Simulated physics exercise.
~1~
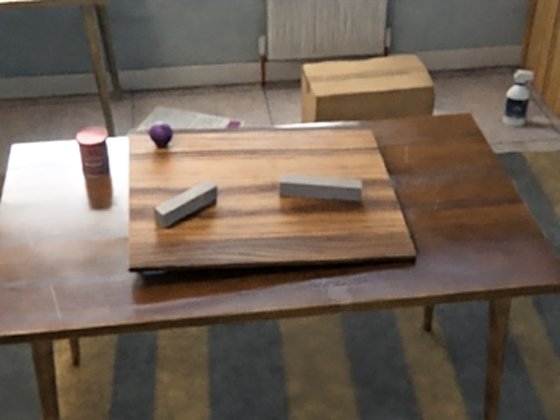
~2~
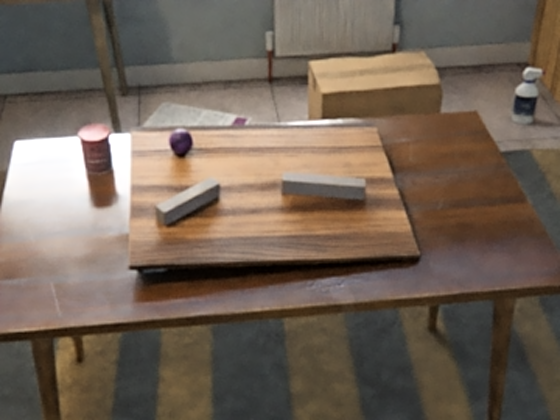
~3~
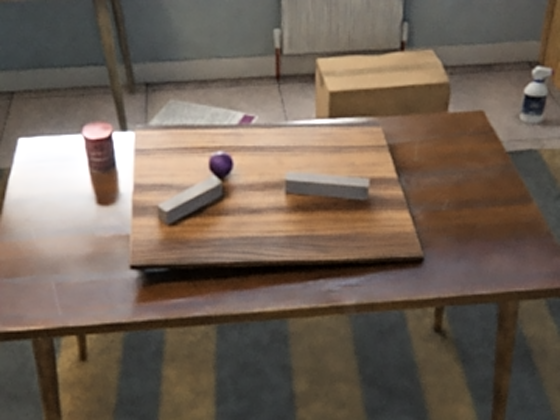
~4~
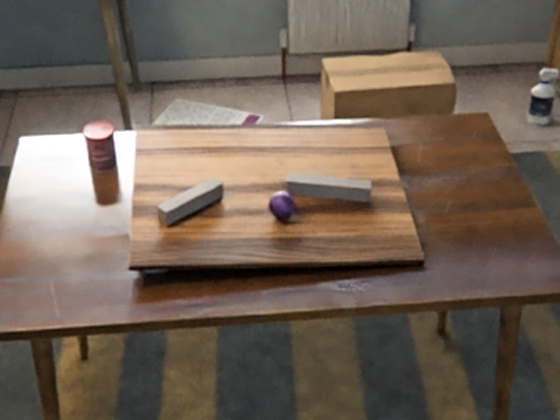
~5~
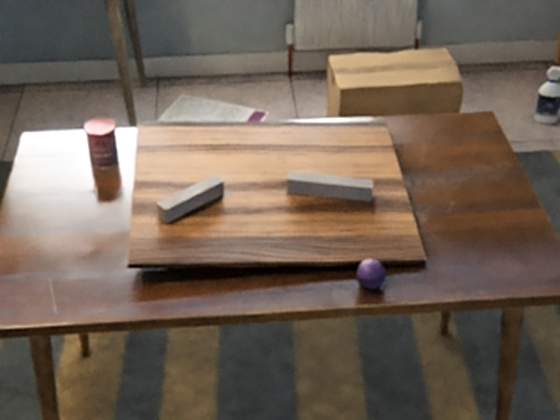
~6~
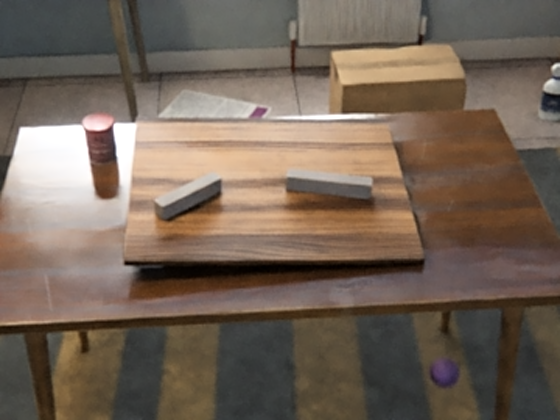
A purple ball rolled down and to the right across a tilted wooden board, passing between two grey blocks, then went over the near edge and dropped off the table toward the floor, while the red tin stayed where it was.
